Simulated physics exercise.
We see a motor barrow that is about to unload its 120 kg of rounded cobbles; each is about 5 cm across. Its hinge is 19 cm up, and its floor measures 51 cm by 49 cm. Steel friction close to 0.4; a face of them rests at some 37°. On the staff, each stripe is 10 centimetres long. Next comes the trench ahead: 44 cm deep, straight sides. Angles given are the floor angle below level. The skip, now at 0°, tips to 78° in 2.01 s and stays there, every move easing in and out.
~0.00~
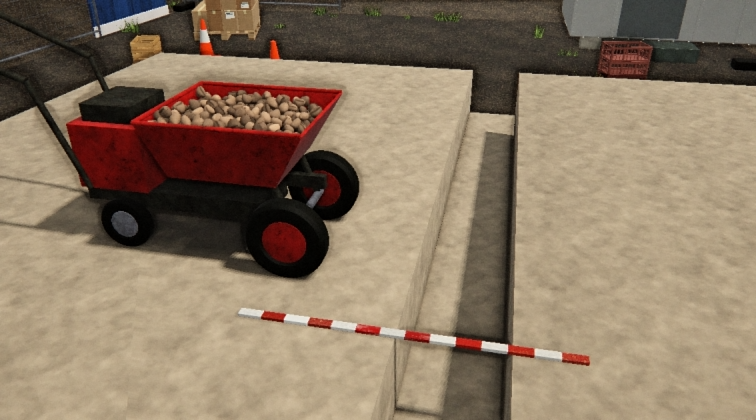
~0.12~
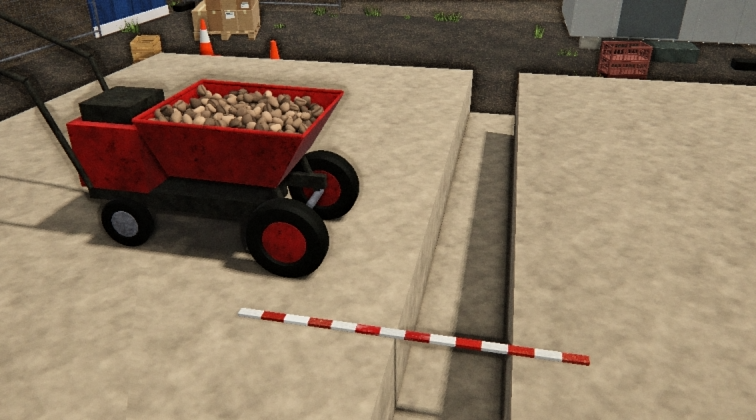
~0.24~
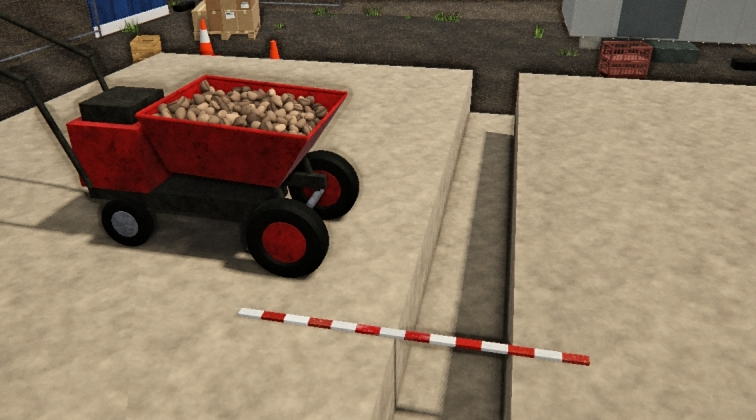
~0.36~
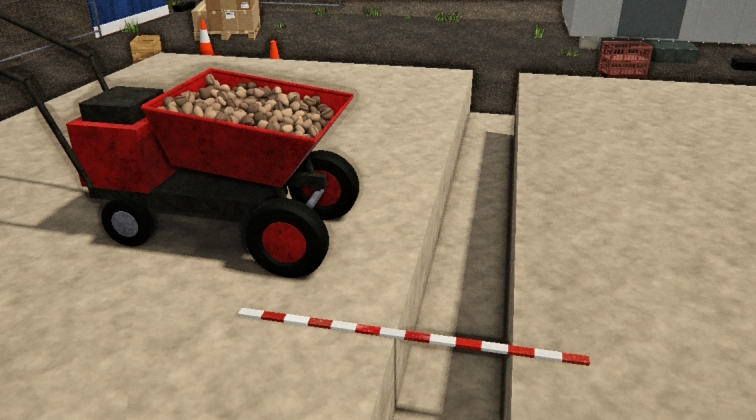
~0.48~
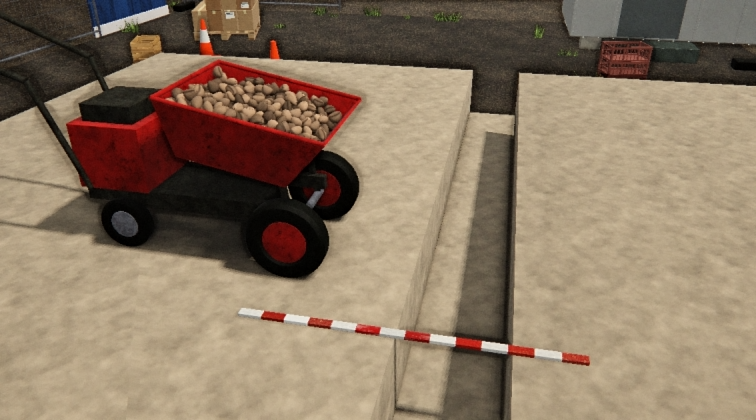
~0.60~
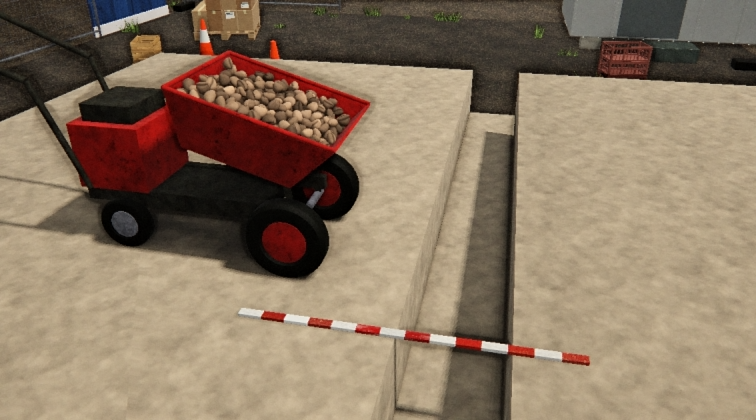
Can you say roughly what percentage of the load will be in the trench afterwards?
Roughly 100 per cent, I would say.
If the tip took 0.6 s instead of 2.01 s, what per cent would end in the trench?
About 95%.
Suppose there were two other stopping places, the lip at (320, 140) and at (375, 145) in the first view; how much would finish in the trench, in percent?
Roughly 100 in a hundred, then 70 in a hundred.
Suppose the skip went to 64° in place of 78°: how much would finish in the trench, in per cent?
Share in trench: Approx. 70%.
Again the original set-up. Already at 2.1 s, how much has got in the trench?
Close to 60 per cent has got there by then.
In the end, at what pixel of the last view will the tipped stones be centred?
Somewhere near pixel (465, 325).
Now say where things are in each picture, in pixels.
In the first frame, the skip is at 0°, its lip at (300, 137); the top of the load is at (242, 103).
The second frame shows lip at (302, 137), floor tilted 1°, highest stones at (233, 101); the stones move at 0.1 m/s on average.
In the third frame, the skip is at 3°, its lip at (307, 139); the top of the load is at (233, 97); the stones move at 0.2 m/s on average.
The fourth frame shows lip at (314, 141), floor tilted 7°, highest stones at (220, 93); the stones move at 0.3 m/s on average.
In the fifth frame, the skip is at 11°, its lip at (324, 146); the top of the load is at (221, 87); the stones move at 0.4 m/s on average.
The sixth frame shows lip at (335, 151), floor tilted 17°, highest stones at (225, 79); the stones move at 0.4 m/s on average.
After 1.5 s the floor is at 66°; 93 % in the skip, 2 % short of the trench, 5 % in the trench; the foremost stones are at (447, 264).
After 2.1 s the floor is at 78°; 39 % in the skip, 61 % in the trench; the foremost stones are at (501, 344).
After 2.5 s the floor is at 78°; 17 % in the skip, 83 % in the trench; the foremost stones are at (501, 348).
After 4.4 s the floor is at 78°; 0 % in the skip, 100 % in the trench; the foremost stones are at (500, 357).
